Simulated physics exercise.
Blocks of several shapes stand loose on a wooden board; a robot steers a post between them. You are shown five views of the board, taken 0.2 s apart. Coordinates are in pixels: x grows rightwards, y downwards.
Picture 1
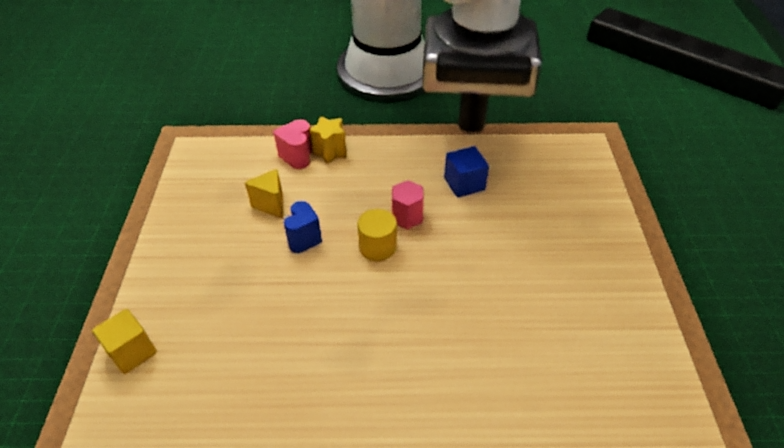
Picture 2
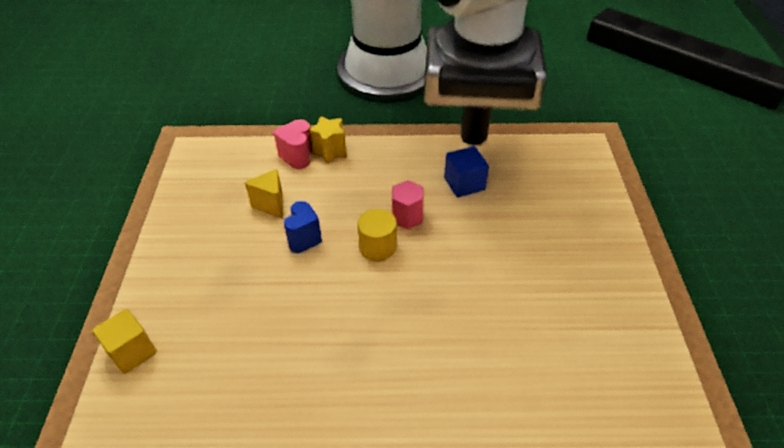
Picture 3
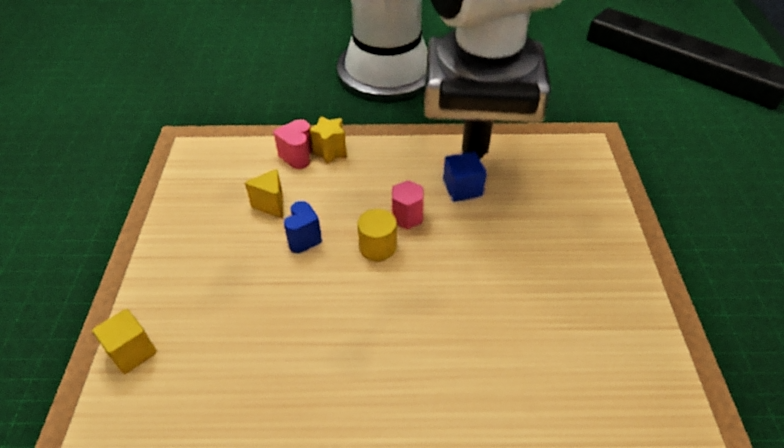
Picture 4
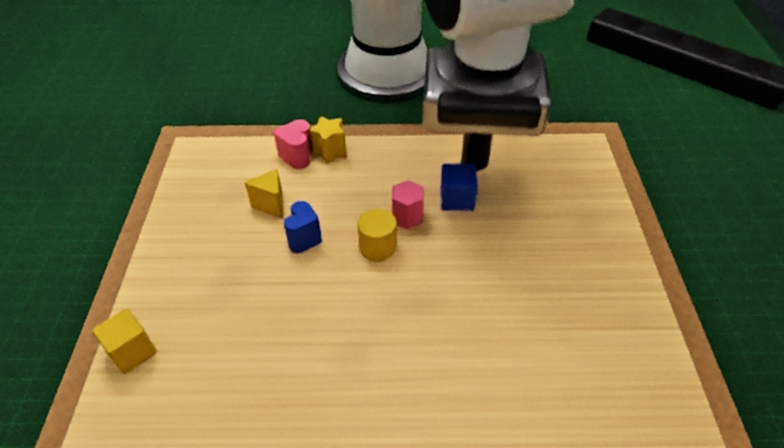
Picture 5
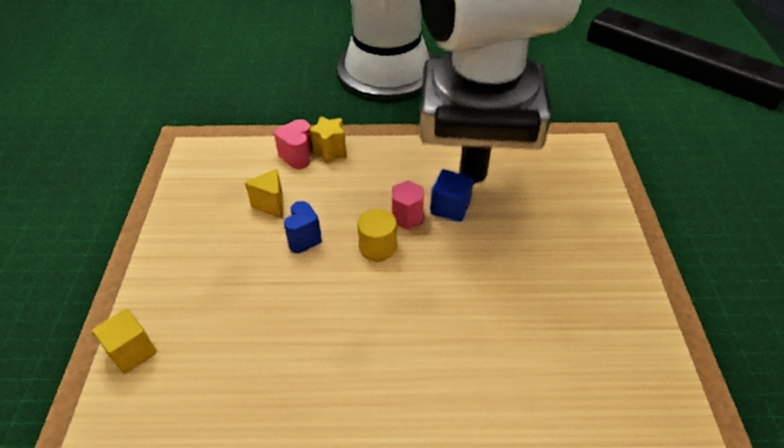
On a wooden board scattered with yellow, pink and blue blocks, a robot arm lowers its dark post toward the blue cube, then pushes it a short way down and left, nearer the pink hexagon, while the other blocks stay still.
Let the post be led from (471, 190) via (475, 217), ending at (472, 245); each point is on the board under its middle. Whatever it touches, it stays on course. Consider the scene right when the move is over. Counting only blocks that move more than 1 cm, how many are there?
Most likely one.
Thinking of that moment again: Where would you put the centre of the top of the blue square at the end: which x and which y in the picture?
(445, 198)
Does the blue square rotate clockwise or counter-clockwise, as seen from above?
That block twists clockwise.
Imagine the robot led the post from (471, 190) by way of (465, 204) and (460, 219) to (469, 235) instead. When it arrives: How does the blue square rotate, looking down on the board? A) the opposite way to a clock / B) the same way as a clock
Choice B: The same way as a clock.
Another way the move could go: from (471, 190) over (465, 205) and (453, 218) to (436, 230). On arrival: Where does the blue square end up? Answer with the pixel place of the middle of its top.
At (406, 212).
The first path, step by step. Halfway along, post at (478, 201); blue square at (447, 196), turned 60° clockwise.
At the end, post at (474, 230); pink hexagon still; blue square at (445, 198), turned 75° clockwise.
